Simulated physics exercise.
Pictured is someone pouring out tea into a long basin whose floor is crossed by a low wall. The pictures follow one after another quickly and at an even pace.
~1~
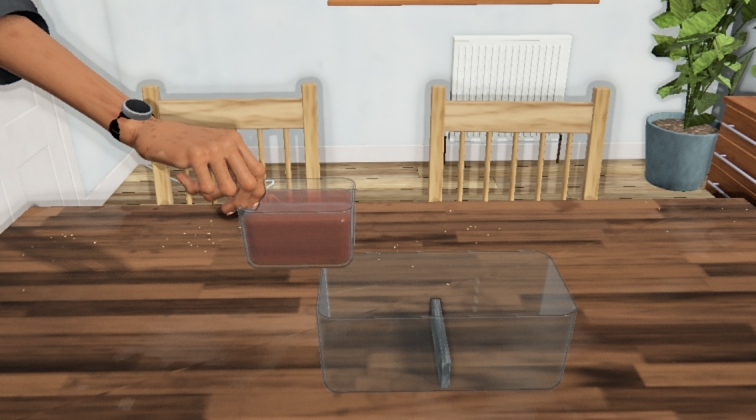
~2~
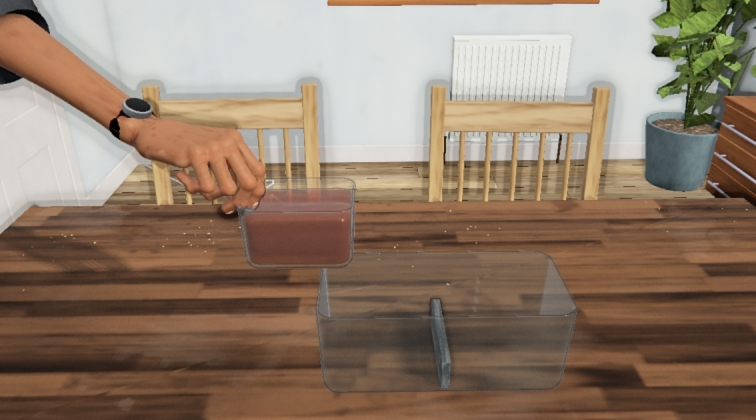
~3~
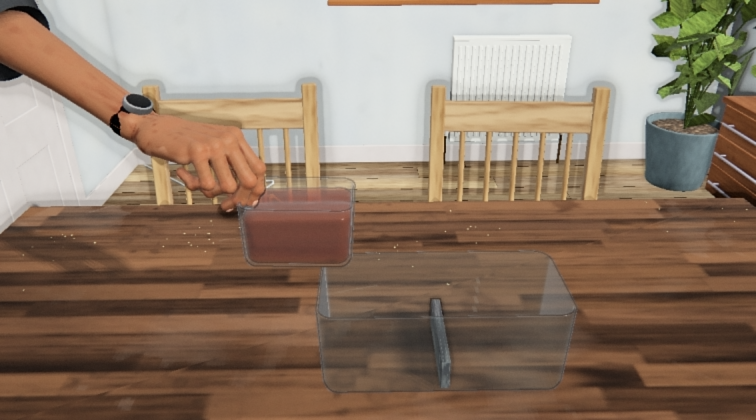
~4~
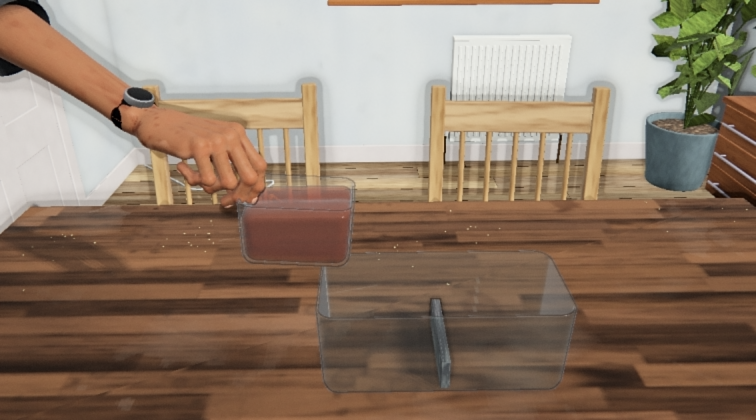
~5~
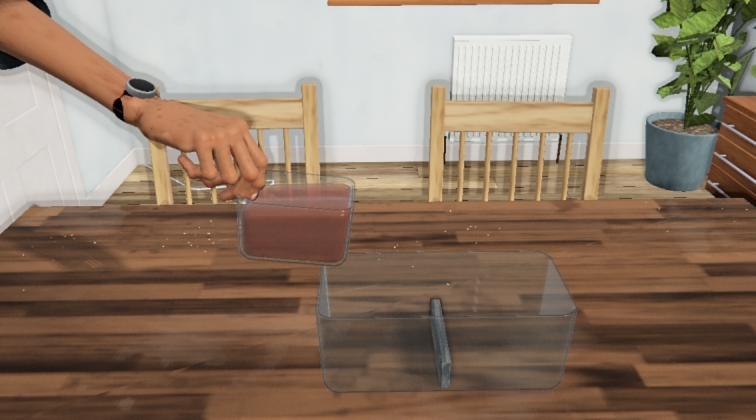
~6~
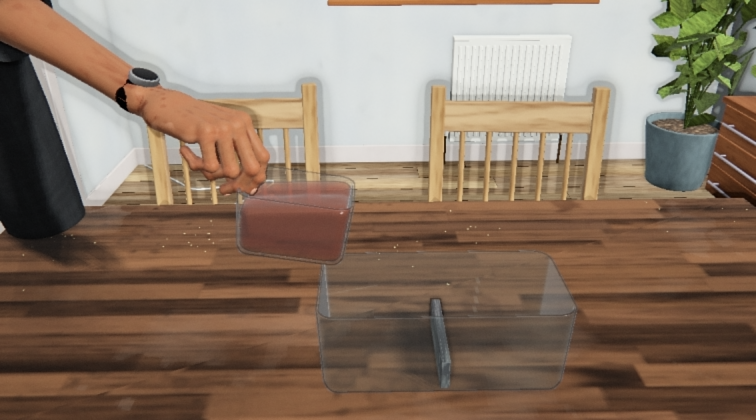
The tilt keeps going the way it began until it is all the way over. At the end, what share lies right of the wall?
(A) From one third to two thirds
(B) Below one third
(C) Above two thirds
A, from one third to two thirds.
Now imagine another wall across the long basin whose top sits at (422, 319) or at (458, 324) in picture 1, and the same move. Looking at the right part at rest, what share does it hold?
75 % then 10 %.
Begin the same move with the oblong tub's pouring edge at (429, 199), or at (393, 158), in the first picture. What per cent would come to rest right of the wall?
Roughly 95 per cent, then roughly 90 per cent.
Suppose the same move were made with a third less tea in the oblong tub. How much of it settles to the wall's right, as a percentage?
About 25 %.
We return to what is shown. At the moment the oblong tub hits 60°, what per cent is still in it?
My estimate is close to 65 percent remaining.
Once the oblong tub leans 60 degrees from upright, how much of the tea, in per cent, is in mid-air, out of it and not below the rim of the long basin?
About 30 per cent.
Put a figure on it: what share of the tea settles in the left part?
I'd say near 45 in a hundred.
A moment on, the oblong tub is tipped part way and 64 per cent is still to pour, 7 is left of the wall and 0 right of it.
Next, the oblong tub is tipped on its side and 15 per cent is still to pour, 24 is left of the wall and 43 right of it.
Then the oblong tub is tipped on its side and 3 per cent is still to pour, 40 is left of the wall and 52 right of it.
Later the oblong tub is tipped on its side and 0 per cent is still to pour, 45 is left of the wall and 53 right of it.
In the end 46 per cent lies left of the wall, 53 right of it and 1 outside.
